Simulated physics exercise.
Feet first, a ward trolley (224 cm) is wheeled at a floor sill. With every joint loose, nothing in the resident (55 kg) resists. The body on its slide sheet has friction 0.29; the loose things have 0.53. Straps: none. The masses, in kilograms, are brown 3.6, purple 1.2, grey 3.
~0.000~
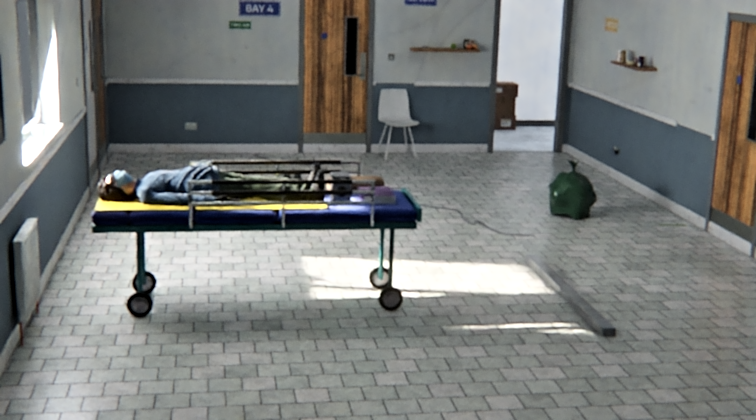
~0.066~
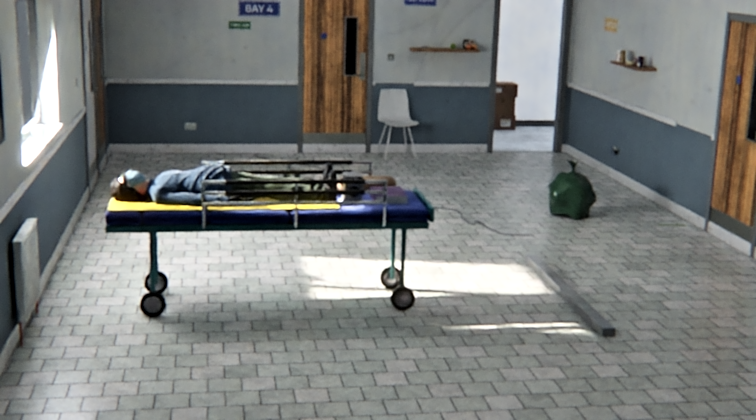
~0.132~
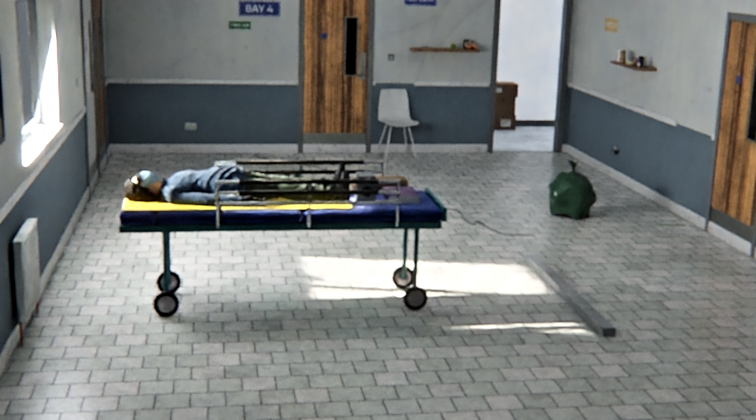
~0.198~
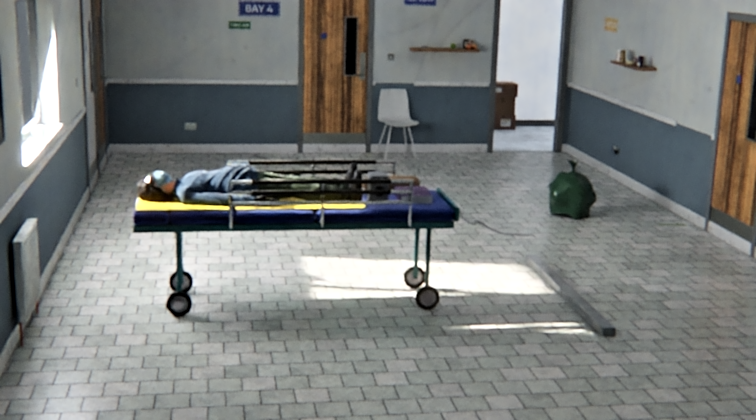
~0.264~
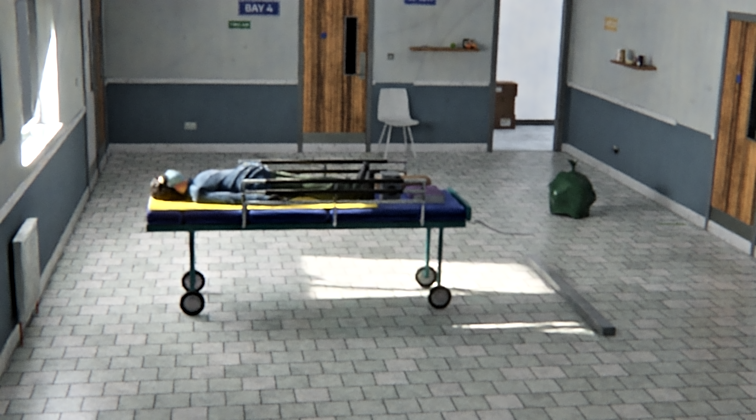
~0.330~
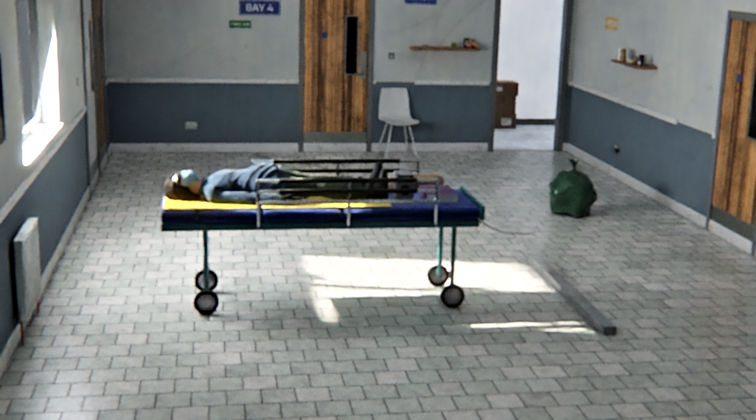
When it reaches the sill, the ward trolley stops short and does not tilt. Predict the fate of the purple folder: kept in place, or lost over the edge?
Kept in place.
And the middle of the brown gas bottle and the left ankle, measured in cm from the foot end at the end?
Result: Brown gas bottle = 20 cm short, left ankle = 40 cm short.
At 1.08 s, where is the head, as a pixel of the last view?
Estimate: About (323, 187).
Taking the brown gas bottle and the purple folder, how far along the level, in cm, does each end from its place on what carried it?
Brown gas bottle: 20; purple folder: 20.
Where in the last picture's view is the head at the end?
Near (343, 187).
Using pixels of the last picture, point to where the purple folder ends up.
Look roughly at (568, 192) in the final picture.
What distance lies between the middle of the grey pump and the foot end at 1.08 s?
Around 40 cm shy of it.
The jolt is at 0.93 s.
After 1.08 s the purple folder is 14 cm short of the foot end, tilted 0°, near (564, 192) in the last picture's view; the brown gas bottle 26 cm short of the foot end, tilted 0°.
After 1.33 s the purple folder is 10 cm short of the foot end, tilted 0°, near (568, 192) in the last picture's view.
After 1.63 s the purple folder is 10 cm short of the foot end, tilted 0°, near (568, 192) in the last picture's view.
When all is still (1.8 s), brown gas bottle stays on; purple folder stays on; grey pump stays on; left ankle stops short of the foot end.
